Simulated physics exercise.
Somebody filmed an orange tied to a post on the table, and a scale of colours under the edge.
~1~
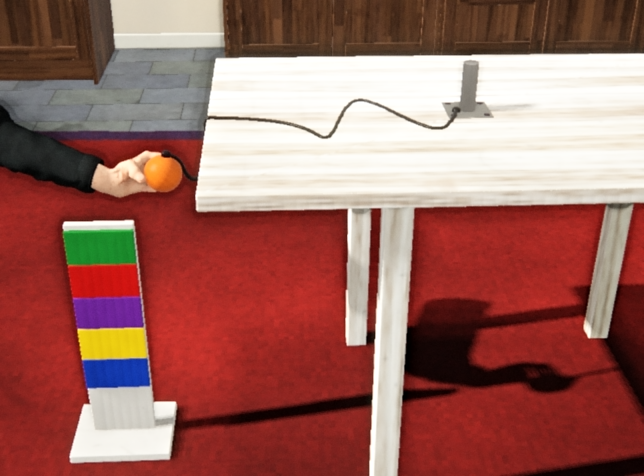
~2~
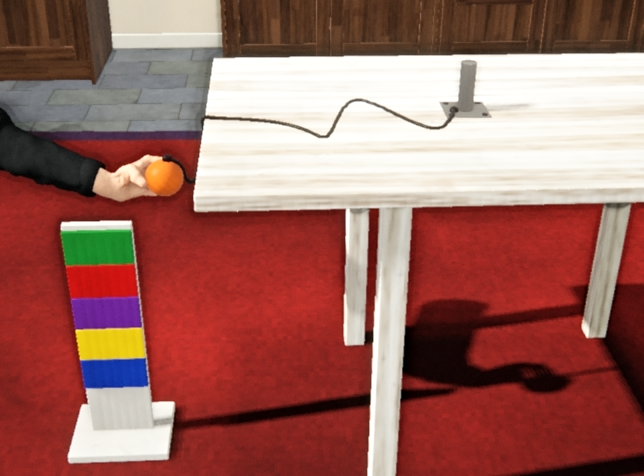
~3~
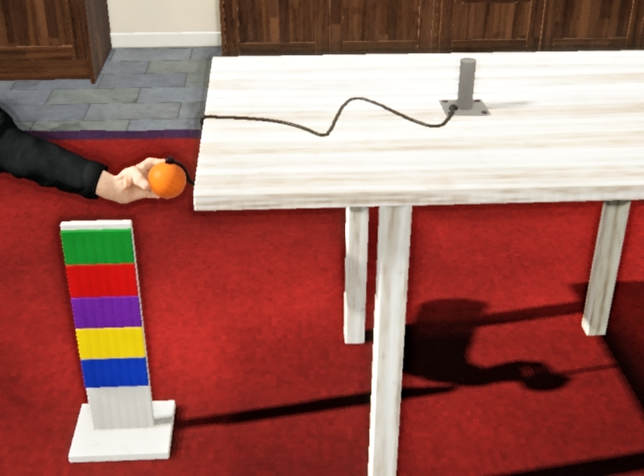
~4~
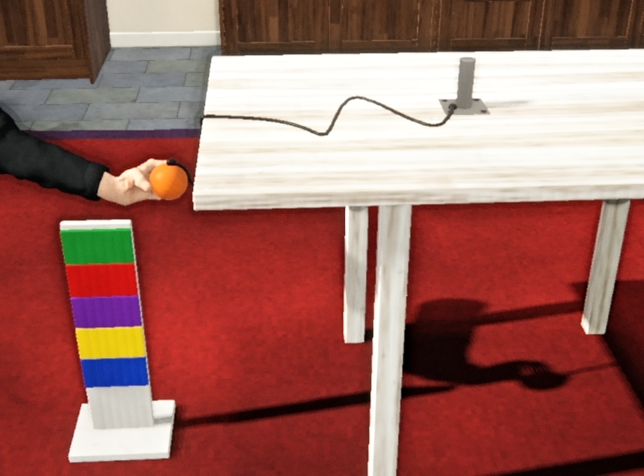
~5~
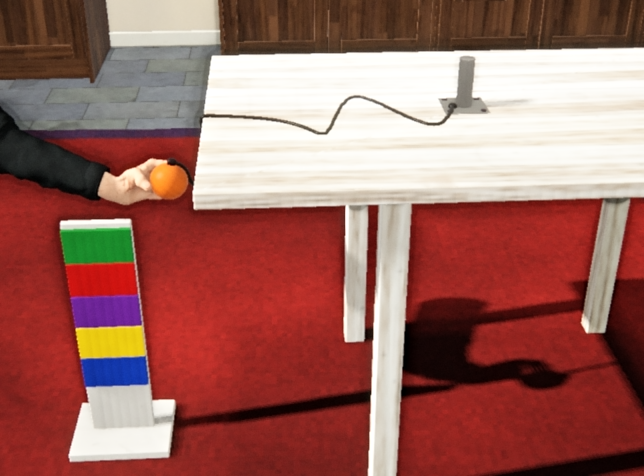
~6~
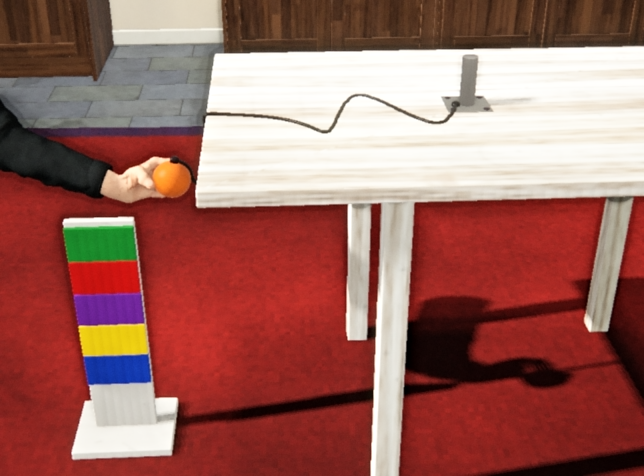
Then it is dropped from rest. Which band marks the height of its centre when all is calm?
The lead holds its middle at blue.
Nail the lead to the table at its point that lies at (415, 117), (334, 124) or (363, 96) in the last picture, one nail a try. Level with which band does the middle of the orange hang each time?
It would be yellow; red; purple.
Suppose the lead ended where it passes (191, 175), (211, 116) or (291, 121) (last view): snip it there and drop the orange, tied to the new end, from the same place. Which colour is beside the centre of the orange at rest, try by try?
In that order: Yellow; red; higher than all five.
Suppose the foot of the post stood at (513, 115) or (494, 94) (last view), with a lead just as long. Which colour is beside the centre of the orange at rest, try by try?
Taking them in turn: Yellow; yellow.
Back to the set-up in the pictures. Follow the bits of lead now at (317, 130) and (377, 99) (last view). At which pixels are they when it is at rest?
They go to (207, 155) and to (314, 113).
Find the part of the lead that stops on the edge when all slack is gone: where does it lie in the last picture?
Near (334, 124).
Early on, orange near (248, 342); level with blue.
Midway, orange near (205, 364); level with blue.
Finally, orange near (230, 359); level with blue. At blue.
